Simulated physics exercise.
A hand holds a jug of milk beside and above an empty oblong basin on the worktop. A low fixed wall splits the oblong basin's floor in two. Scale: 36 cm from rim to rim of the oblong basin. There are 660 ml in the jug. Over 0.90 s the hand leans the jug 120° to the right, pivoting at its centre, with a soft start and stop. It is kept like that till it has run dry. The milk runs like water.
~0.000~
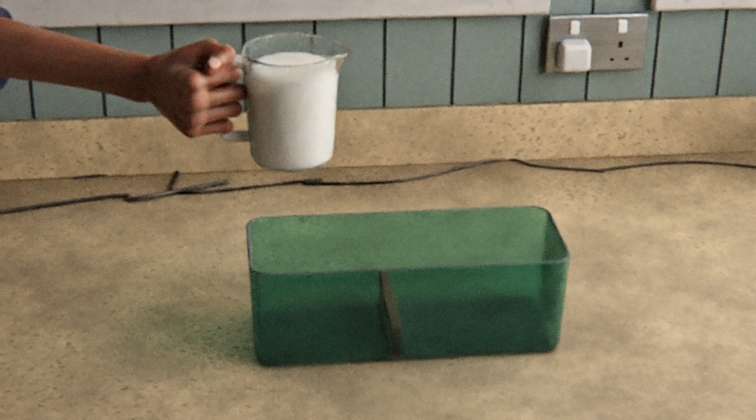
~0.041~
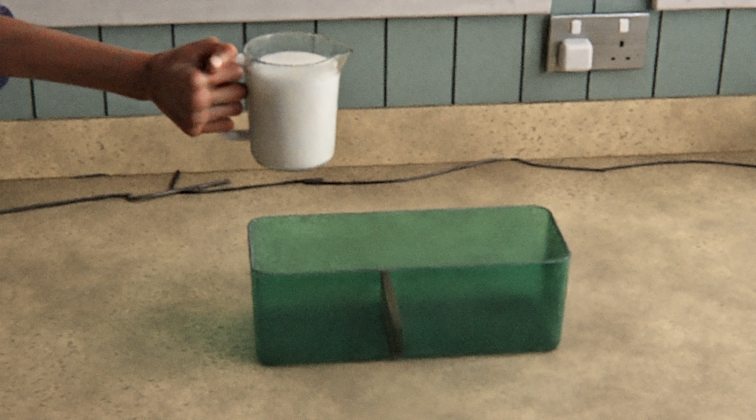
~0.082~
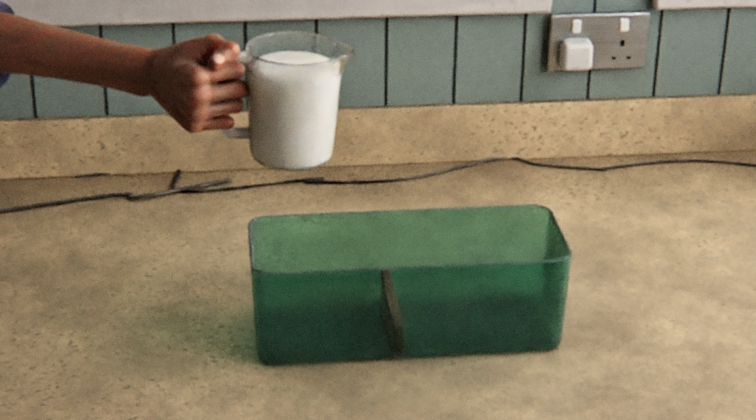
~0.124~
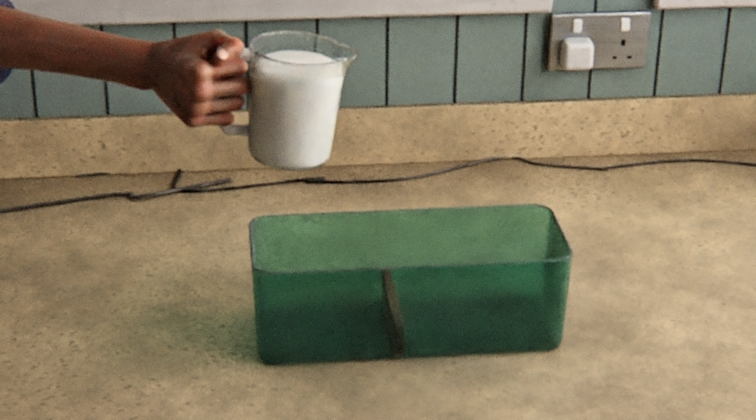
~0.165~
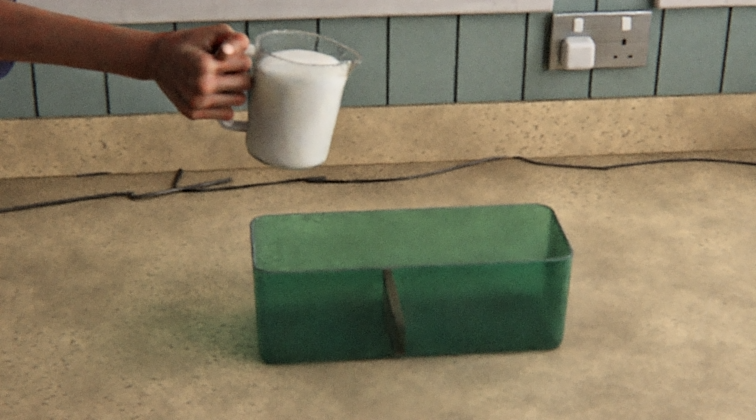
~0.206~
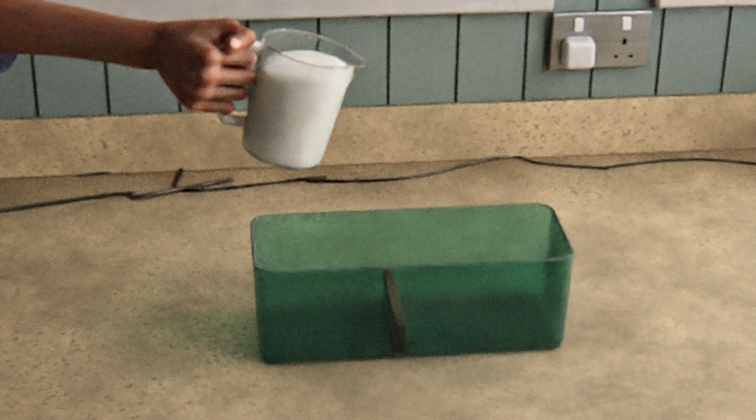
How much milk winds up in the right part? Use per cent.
Roughly 78 per cent is past the wall.
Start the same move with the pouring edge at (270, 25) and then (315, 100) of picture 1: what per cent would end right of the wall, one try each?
In turn about 10 and 20 per cent.
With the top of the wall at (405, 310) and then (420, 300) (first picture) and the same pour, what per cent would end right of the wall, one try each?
First 55, then 35 per cent.
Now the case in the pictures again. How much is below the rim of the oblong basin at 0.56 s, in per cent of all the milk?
About 5 per cent.
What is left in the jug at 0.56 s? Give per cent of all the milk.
Near 72 in a hundred.
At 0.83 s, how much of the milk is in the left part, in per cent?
About 5 per cent.
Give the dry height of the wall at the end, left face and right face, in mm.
Left about 32 mm, right about 18 mm.
Then, 0.56 s in, the tilt is 83° and 72 per cent is still to pour, 0 is left of the wall and 5 right of it.
Then, 0.83 s in, the tilt is 118° and 12 per cent is still to pour, 5 is left of the wall and 62 right of it.
Then, 1.10 s in, the tilt is 120° and 0 per cent is still to pour, 18 is left of the wall and 80 right of it.
Then, 1.40 s in, the tilt is 120° and 0 per cent is still to pour, 20 is left of the wall and 79 right of it.
Finally, 21 per cent lies left of the wall, 78 right of it and 1 outside.
